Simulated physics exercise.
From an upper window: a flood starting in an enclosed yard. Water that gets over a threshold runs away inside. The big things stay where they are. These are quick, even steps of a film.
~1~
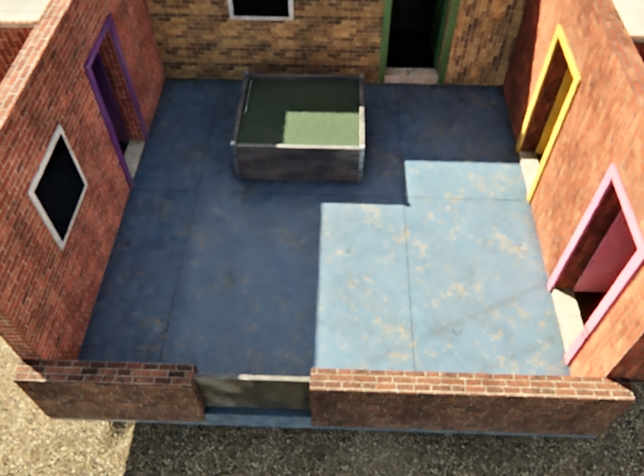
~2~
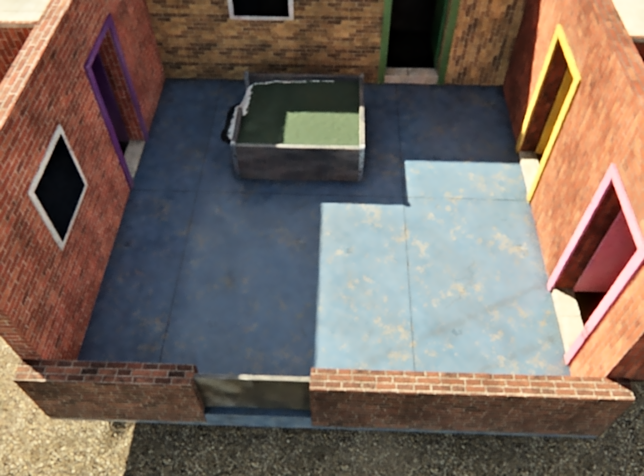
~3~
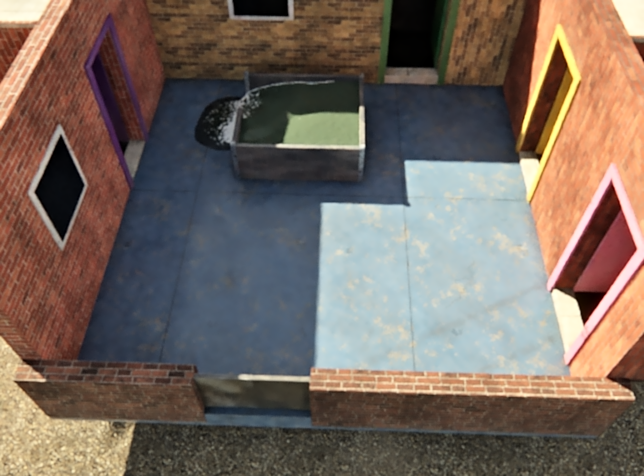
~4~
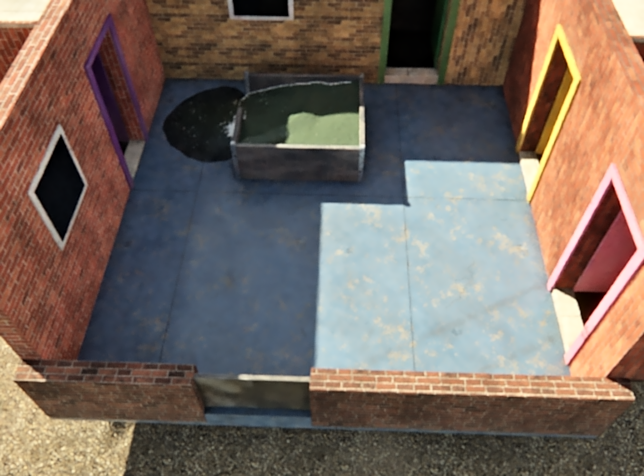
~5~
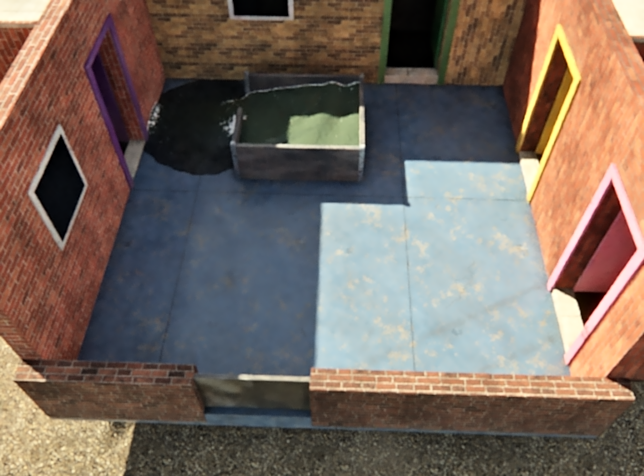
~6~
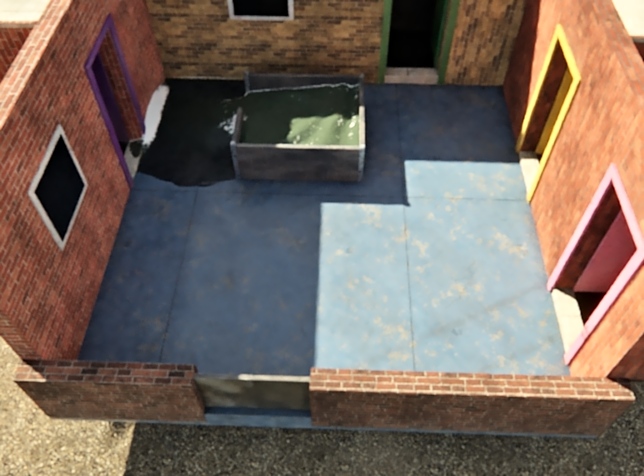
In a brick-walled yard with a blue floor, water poured out of the left side of a raised tank, and a dark pool spread across the floor to the wall by the purple-framed doorway.
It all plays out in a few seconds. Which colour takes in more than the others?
Most goes in at the purple door.
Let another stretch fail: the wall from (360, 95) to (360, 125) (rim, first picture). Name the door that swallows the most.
I say the yellow one.
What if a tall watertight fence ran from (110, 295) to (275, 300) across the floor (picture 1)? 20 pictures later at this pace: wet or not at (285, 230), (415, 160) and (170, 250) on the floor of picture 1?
In that order: No water, not flooded, flooded.
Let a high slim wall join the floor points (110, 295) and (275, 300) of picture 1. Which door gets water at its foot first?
I say the door marked purple.
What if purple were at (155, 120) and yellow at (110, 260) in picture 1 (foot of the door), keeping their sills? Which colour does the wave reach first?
That is the door marked purple.
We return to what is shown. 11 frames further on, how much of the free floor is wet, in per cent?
Some 20 per cent.
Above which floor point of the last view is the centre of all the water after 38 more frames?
Close to (279, 178).
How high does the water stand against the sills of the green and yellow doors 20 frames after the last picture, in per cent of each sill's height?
About 30 and 0 per cent.
A moment on, water covers 10 % of the floor; pink door not reached, green door not reached, purple door some in, yellow door not reached.
Next, water covers 20 % of the floor; pink door not reached, green door not reached, purple door some in, yellow door not reached.
Then, water covers 40 % of the floor; pink door not reached, green door wet at the sill, nothing in, purple door a lot in, yellow door not reached.
Later, water covers 65 % of the floor; pink door not reached, green door wet at the sill, nothing in, purple door a lot in, yellow door wet at the sill, nothing in.
In the end, water covers 85 % of the floor; pink door wet at the sill, nothing in, green door wet at the sill, nothing in, purple door a lot in, yellow door wet at the sill, nothing in; the purple door has let in the most.
